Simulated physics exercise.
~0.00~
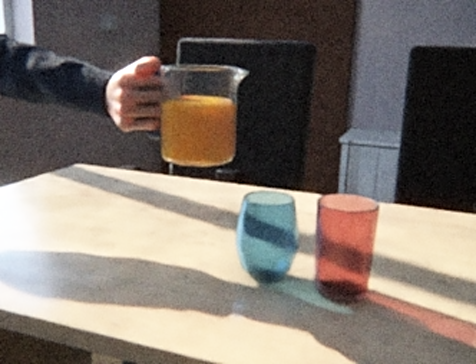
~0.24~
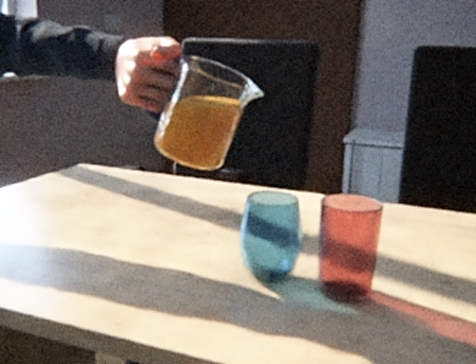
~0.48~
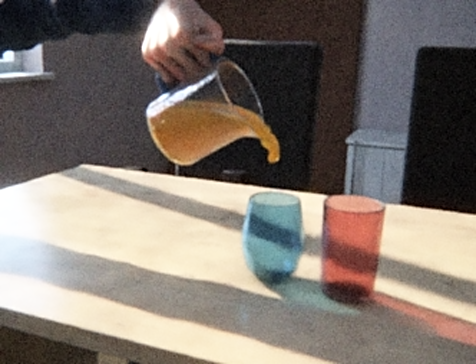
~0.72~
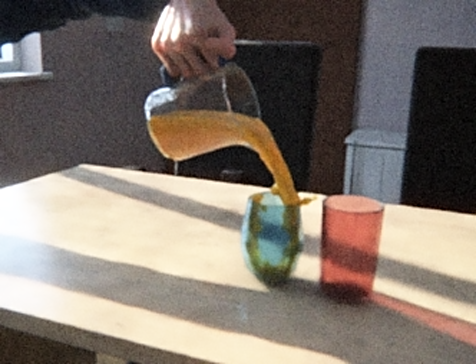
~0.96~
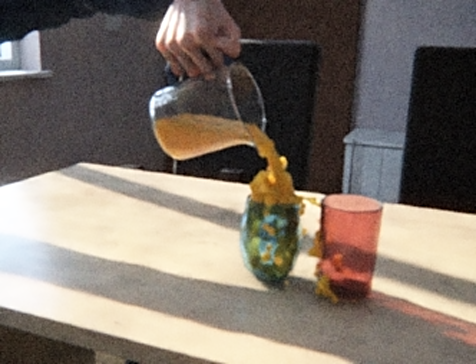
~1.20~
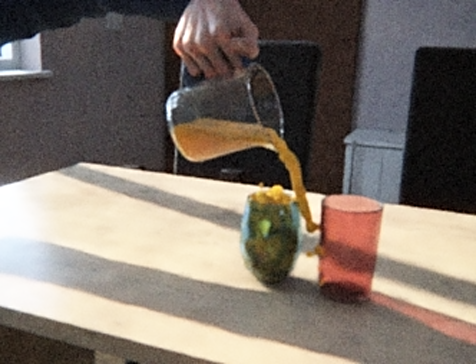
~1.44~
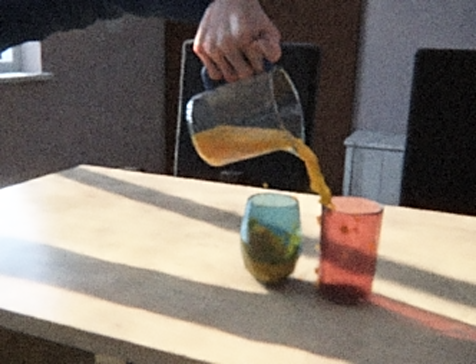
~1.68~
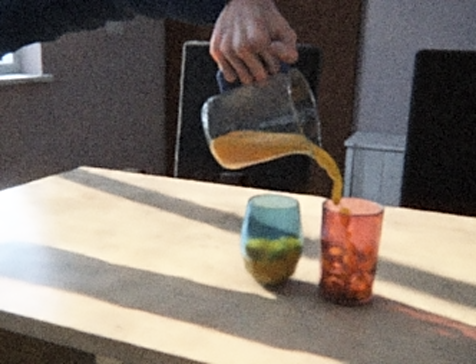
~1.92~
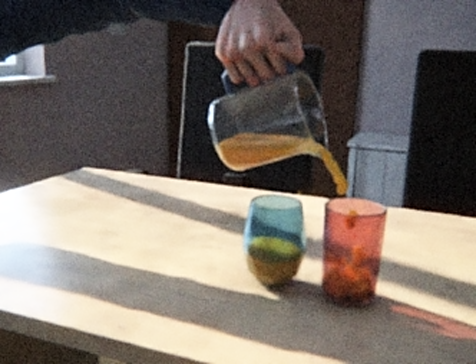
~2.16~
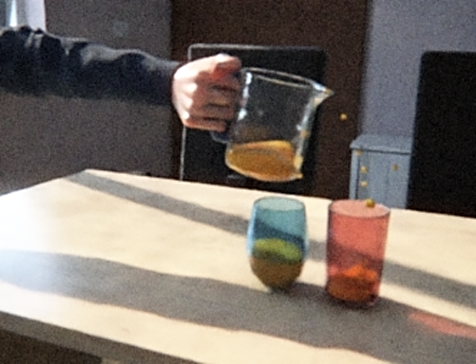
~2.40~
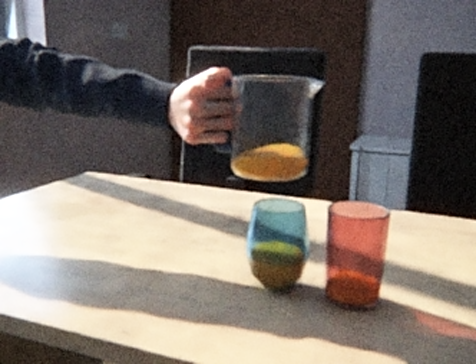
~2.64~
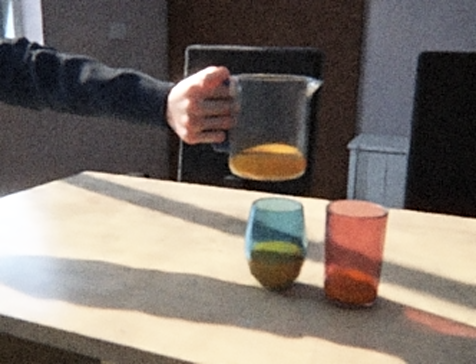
A hand in a dark sleeve holds a clear glass jug of orange juice at the left, above a pale table crossed by shadows, seen slightly from above. On the table stand an empty blue round-bellied glass and, to its right, an empty red tumbler, with dark chairs behind. The hand tips the jug rightwards and juice streams into the blue glass, some splashing out between the two. Still pouring, the jug moves right until the stream falls into the red tumbler. It is then brought level, with a little juice left inside, while both glasses stand partly filled.
